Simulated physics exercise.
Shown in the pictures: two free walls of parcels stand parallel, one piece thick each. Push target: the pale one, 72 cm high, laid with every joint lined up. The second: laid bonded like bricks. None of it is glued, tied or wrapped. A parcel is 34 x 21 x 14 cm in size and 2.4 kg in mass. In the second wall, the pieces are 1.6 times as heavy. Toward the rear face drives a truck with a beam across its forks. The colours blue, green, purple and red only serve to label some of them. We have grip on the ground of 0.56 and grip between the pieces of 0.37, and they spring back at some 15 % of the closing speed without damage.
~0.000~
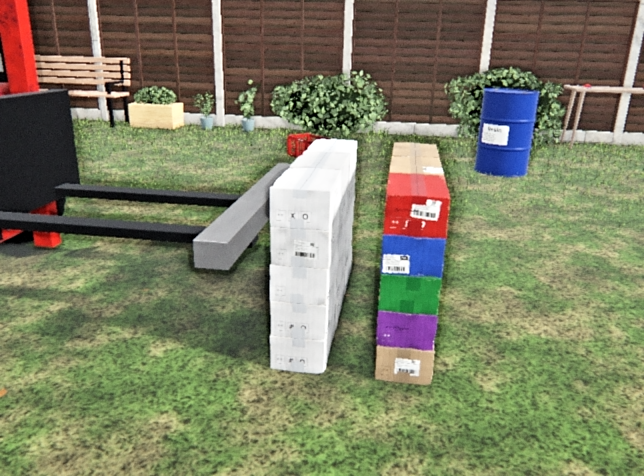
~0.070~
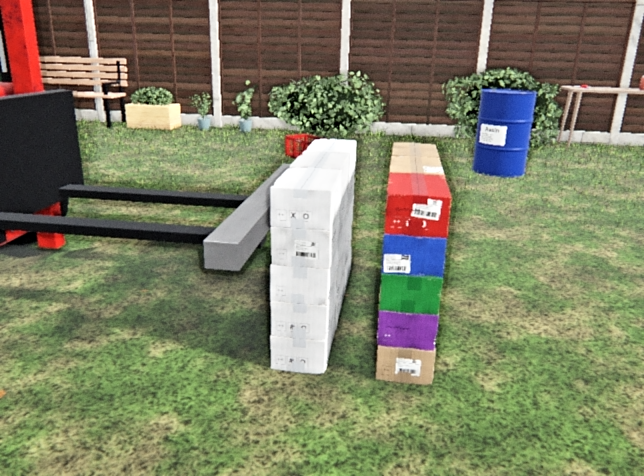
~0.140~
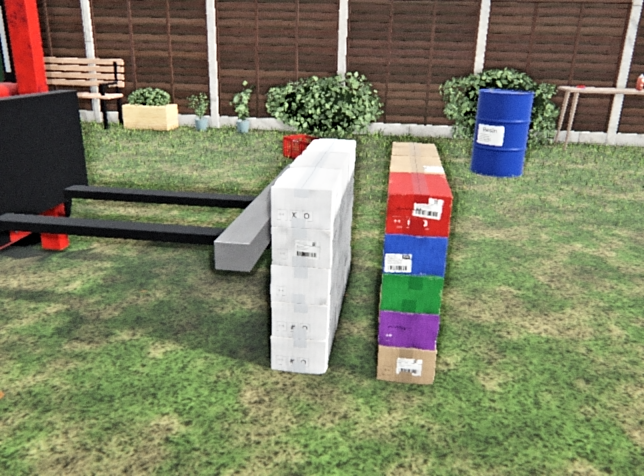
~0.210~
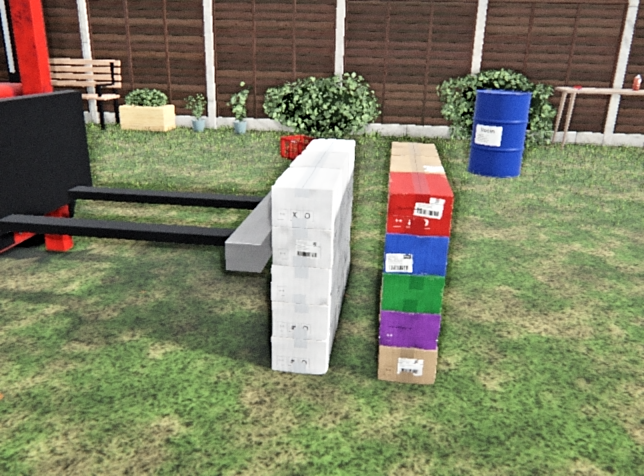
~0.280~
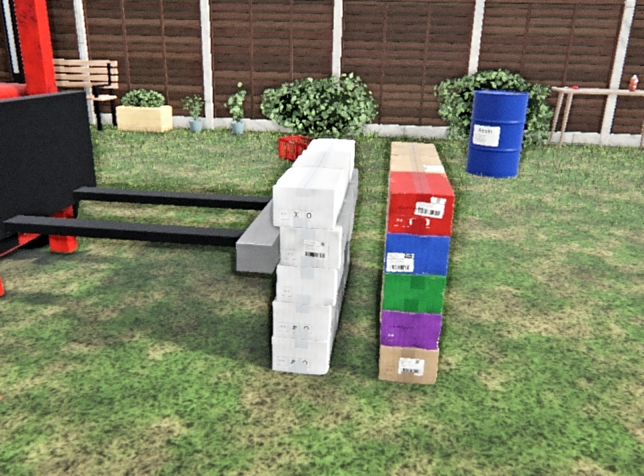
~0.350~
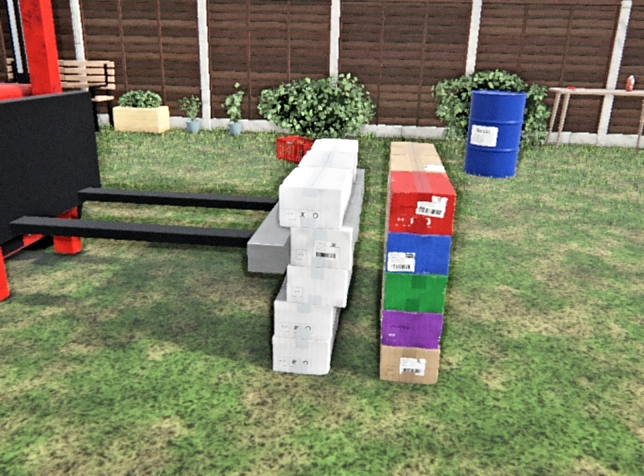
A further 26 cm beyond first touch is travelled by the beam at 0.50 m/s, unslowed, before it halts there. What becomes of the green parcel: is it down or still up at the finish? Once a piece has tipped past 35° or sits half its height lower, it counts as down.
It is down.
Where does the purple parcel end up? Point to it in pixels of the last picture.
In the last picture it sits at roughly (514, 351).
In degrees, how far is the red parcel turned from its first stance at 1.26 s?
Around 50° from its start.
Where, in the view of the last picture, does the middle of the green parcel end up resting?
In the final picture it sits close to (567, 342).
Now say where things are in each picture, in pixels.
In the first frame (we follow the side turned to the camera; the camera moves round a little), beam (214, 256) 11 cm from the wall; green parcel (409, 295); blue parcel (412, 257); red parcel (416, 217); no other piece has moved.
The second frame shows beam (224, 256) 7 cm from the wall; green parcel (410, 295).
The third frame shows beam (235, 257) 40 mm from the wall; green parcel (412, 295).
The fourth frame shows beam (246, 258) 5 mm from the wall; green parcel (413, 295).
The fifth frame shows beam (257, 258) 30 mm in; green parcel (414, 294).
The sixth frame shows beam (269, 259) 6 cm in; green parcel (415, 294); blue parcel (418, 255); purple parcel (412, 330); no other piece has moved.
Around 0.62 s, 0 of the pale wall down; none of the 17 parcels of the second wall down, 9 disturbed; green parcel displaced 14 mm; red parcel displaced 20 mm.
Around 0.98 s, 4 of the pale wall down; none of the 17 parcels of the second wall down, 16 disturbed; green parcel tipped 15°; blue parcel tipped 15°.
Around 1.26 s, 10 of the pale wall down; 16 of the 17 parcels of the second wall down; green parcel tipped 47°, 9 cm lower; red parcel tipped 47°, 19 cm lower.
Around 1.54 s, 10 of the pale wall down; 16 of the 17 parcels of the second wall down; green parcel on its side; red parcel on its side.
Finally (2.9 s), 10 of the pale wall down; 16 of the 17 parcels of the second wall down; green parcel on its side; red parcel upside down; blue parcel upside down. Seen by the last camera, middles, green parcel near (566, 342).
